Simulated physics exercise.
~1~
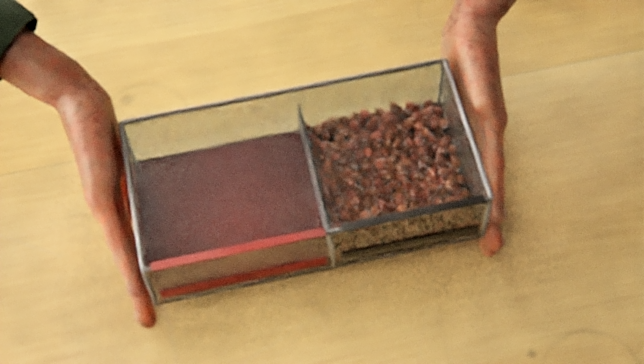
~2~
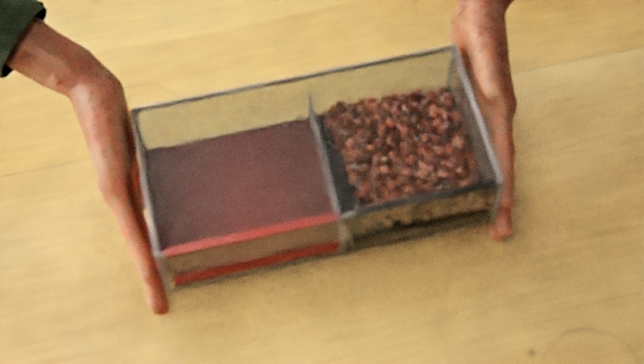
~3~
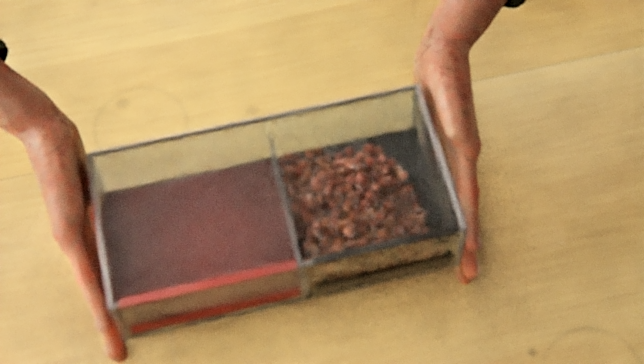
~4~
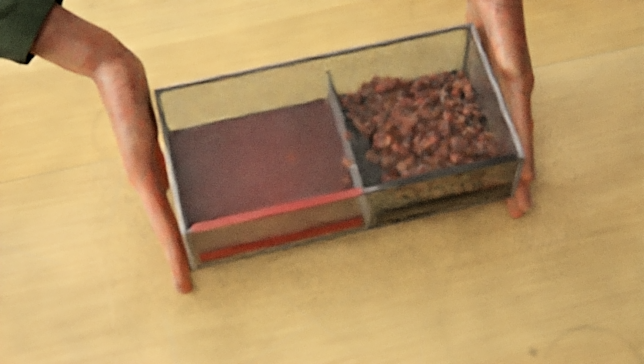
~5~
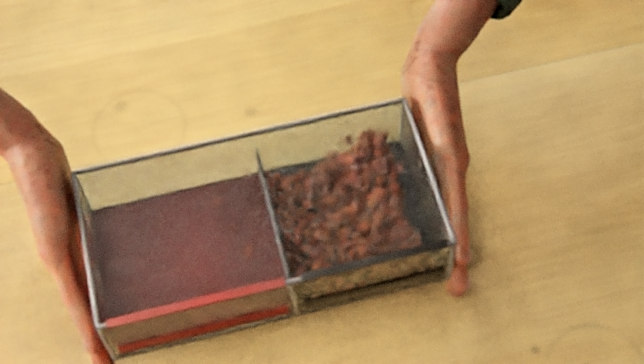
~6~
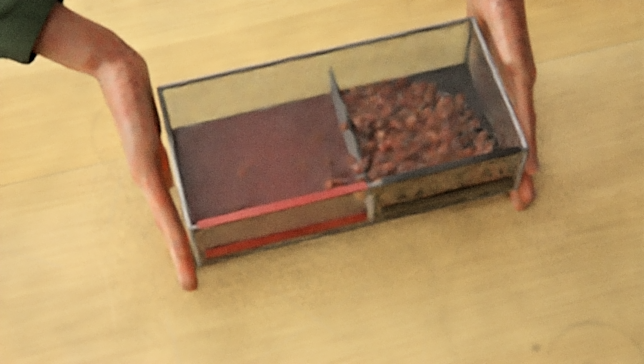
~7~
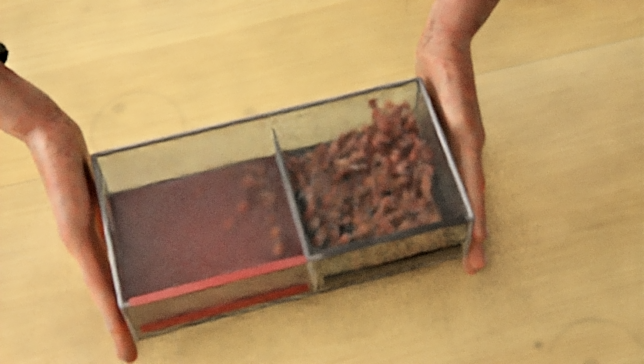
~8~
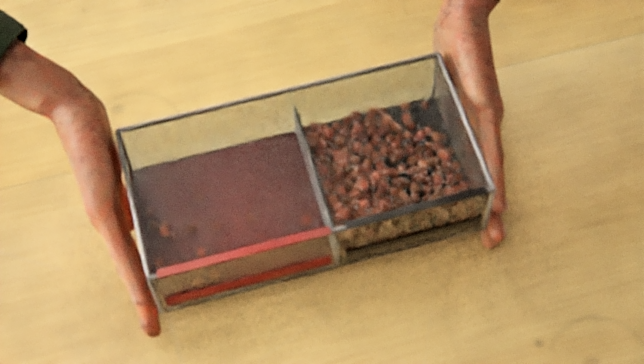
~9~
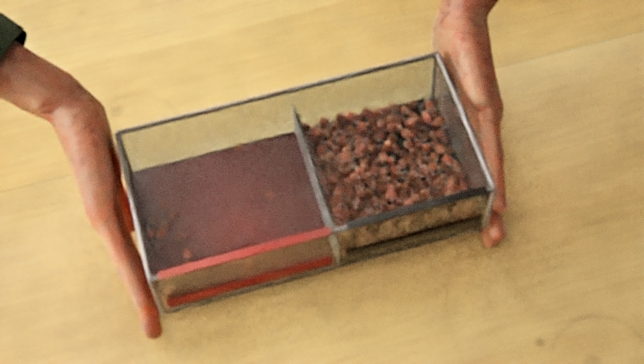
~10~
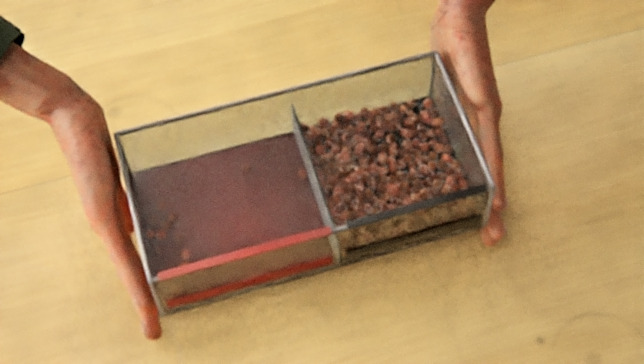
Two hands grip the ends of a clear rectangular box above a pale wooden table, seen from above at a slant. A partition splits the box into a red-trimmed left compartment, empty at first, and a black-floored right one holding a heap of reddish-brown clay pellets. The hands shake the box to and fro, down to the left and up to the right, in widening swings. The pellets slide and tumble, and a few cross the partition into the left side. The box then comes to rest, with nearly all the pellets still on the right and a few lying at the far left.
